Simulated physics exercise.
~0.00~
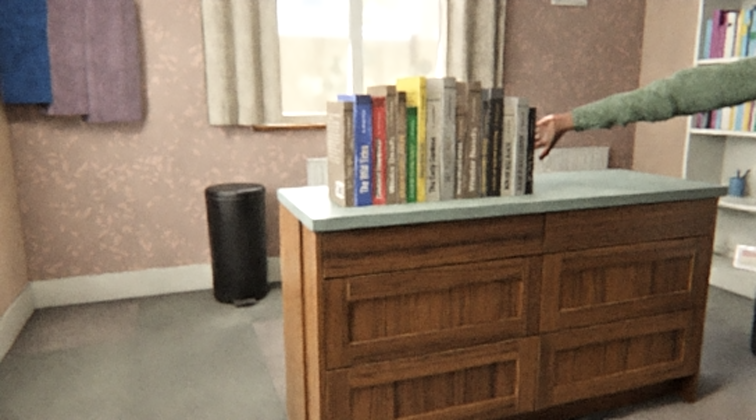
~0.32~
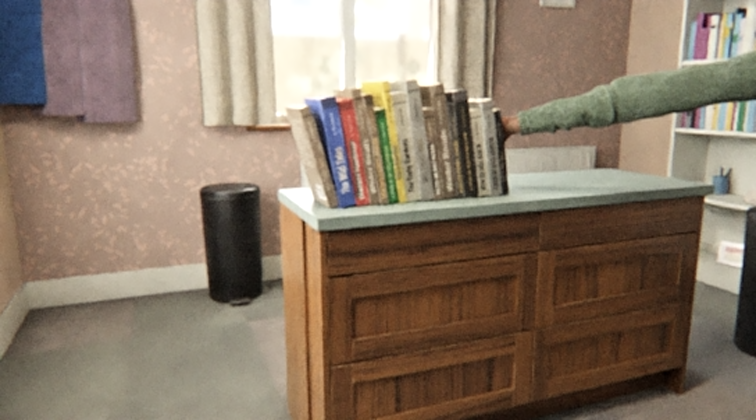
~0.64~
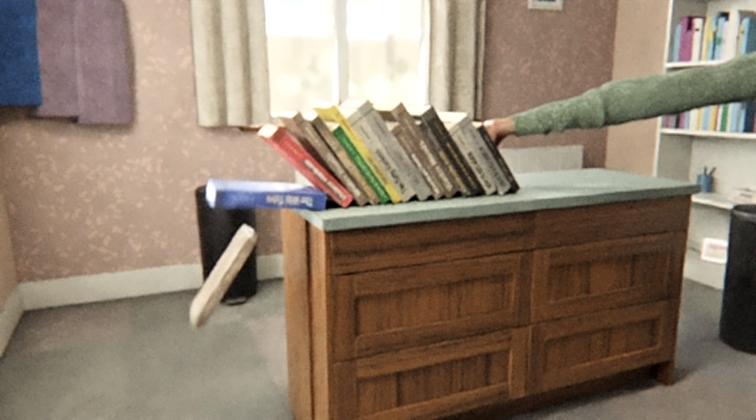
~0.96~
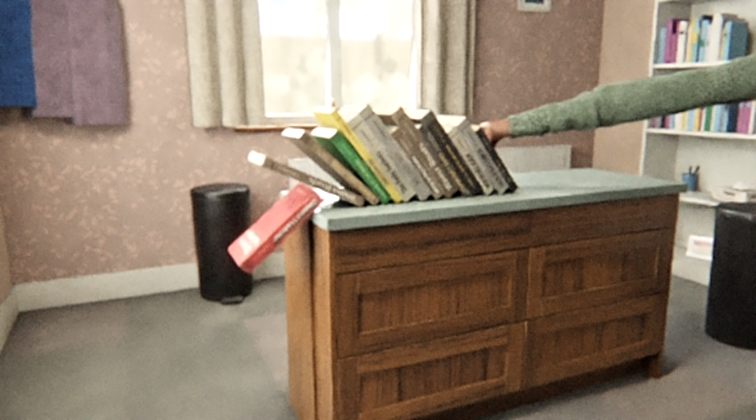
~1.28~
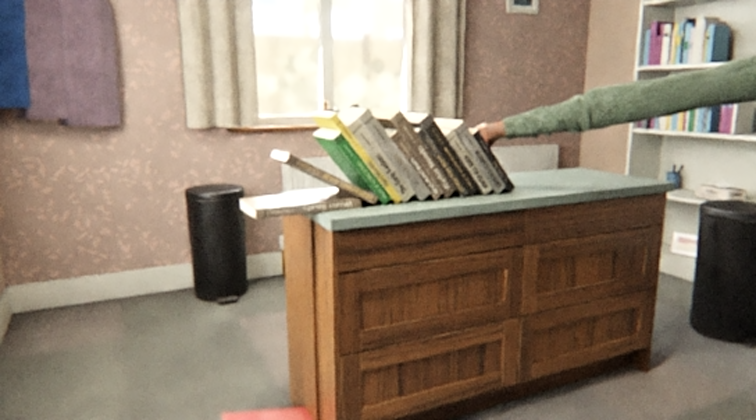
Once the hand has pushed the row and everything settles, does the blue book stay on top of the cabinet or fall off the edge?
The blue book falls off. It tips over the left edge of the cabinet just after the pale end book, ahead of the red one.
A row of upright books tilts left as a green-sleeved arm pushes its right end along a wooden cabinet, sending a pale book, the blue one and then the red one off the left edge, while the rest stay on top, leaning, with one jutting out.
